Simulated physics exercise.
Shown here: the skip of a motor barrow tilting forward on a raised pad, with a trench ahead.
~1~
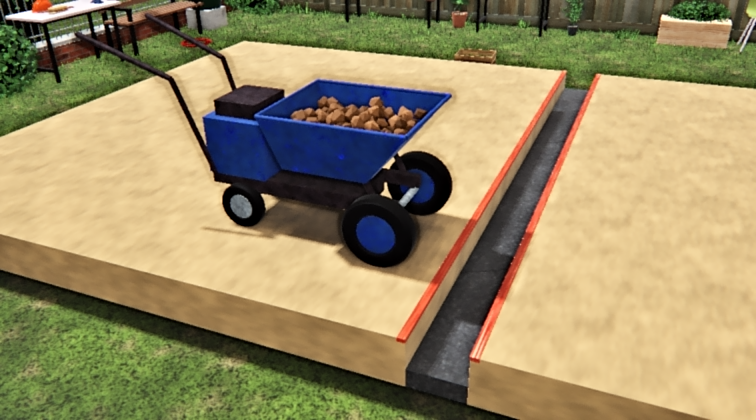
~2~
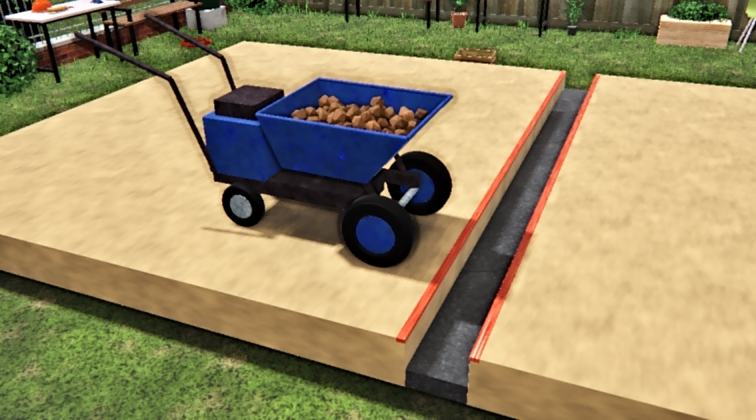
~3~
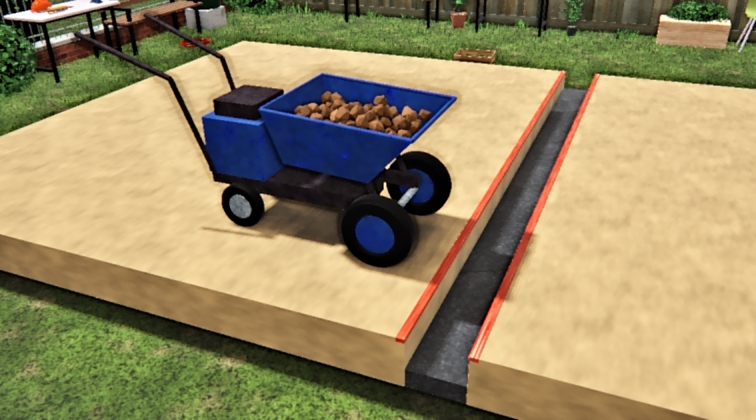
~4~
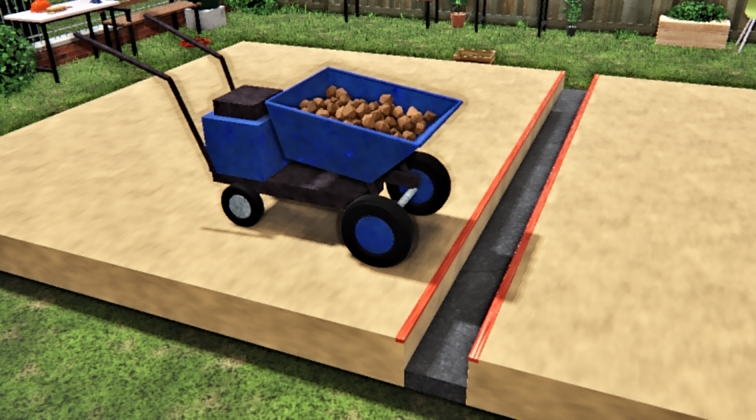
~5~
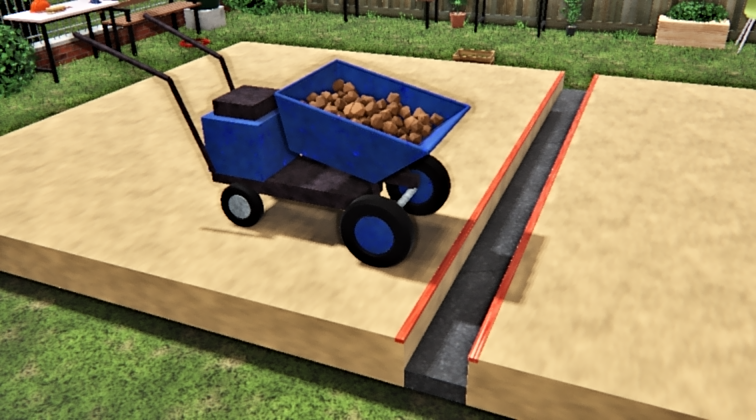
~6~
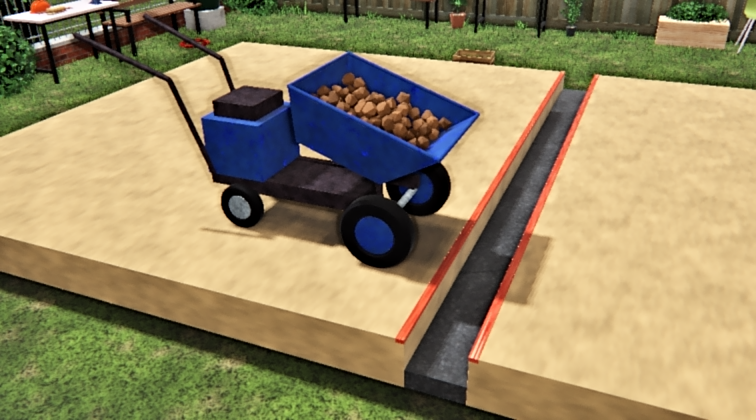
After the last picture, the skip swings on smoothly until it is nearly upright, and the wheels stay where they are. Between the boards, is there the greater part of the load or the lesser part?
Most of the load will escape the trench.
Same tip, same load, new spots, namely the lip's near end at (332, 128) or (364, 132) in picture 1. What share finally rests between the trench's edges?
About 80 %, then 80 %.
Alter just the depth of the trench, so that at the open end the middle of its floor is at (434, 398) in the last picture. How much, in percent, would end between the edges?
20 %, roughly.
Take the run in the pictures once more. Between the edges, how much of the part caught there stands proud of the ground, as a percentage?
My figure is near 5 per cent.
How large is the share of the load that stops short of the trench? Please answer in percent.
It works out to close to 0 per cent.
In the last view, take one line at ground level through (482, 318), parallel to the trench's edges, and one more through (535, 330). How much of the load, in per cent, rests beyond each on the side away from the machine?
80 % and 40 %.
Just after the last frame, skip tipped steeply; every one in the skip.
A moment on, skip tipped steeply; the larger part in the skip; just a few in or heaped over the trench; roughly a quarter beyond it; about a tenth falling.
Further on, skip tipped right over; about a tenth in the skip; about a tenth in or heaped over the trench; the larger part beyond it.
When it is over, skip tipped right over; just a few in the skip; roughly a quarter in or heaped over the trench; the larger part beyond it.
